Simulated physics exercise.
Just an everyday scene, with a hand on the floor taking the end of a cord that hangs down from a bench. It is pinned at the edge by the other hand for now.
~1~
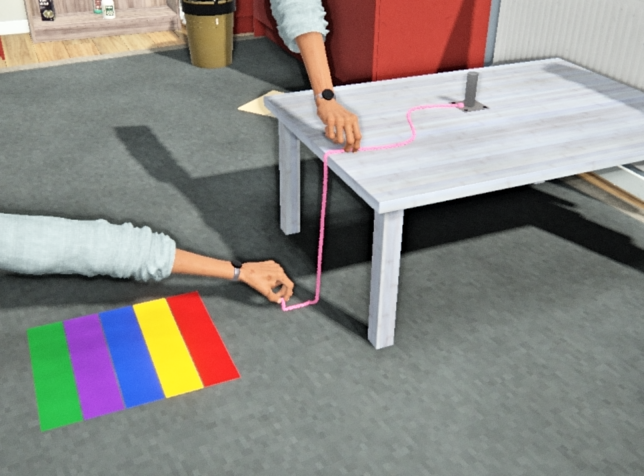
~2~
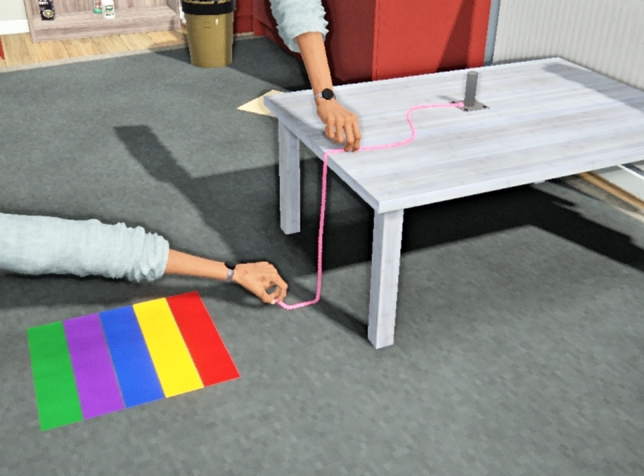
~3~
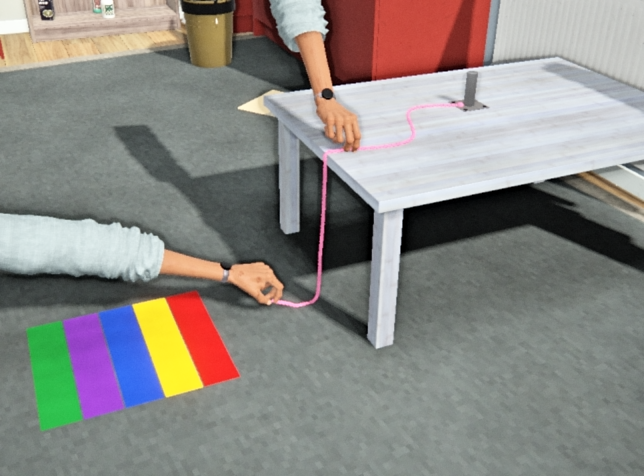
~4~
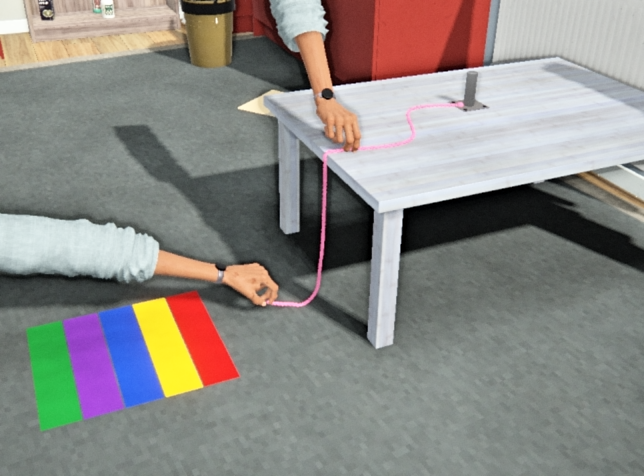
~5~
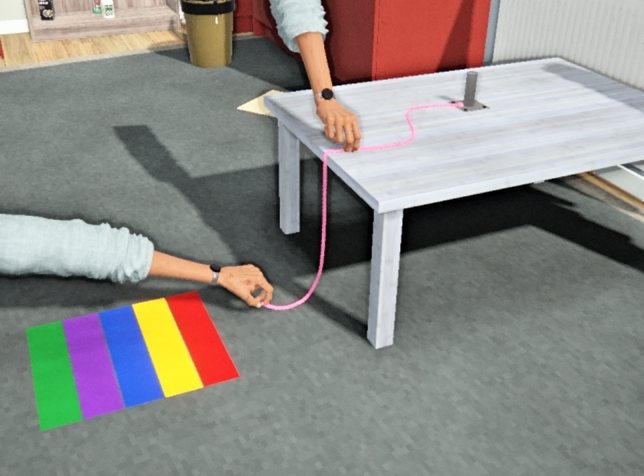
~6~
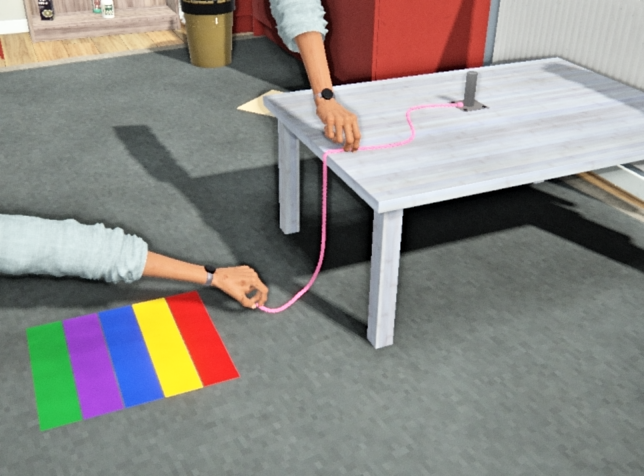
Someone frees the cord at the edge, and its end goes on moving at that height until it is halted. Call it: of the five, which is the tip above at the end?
The blue strip.
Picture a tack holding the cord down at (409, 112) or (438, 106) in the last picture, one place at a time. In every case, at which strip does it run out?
In that order: Blue; blue.
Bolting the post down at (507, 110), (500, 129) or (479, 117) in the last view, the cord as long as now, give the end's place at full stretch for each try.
Estimated pixels per try: (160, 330); (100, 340); (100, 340).
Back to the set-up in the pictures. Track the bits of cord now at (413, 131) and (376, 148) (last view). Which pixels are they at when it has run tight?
End: (380, 132) and then (332, 148).
Soon after, end near (203, 317); over red.
After that, end near (153, 329); over yellow.
At the stop, end near (125, 336); over blue. The blue one.
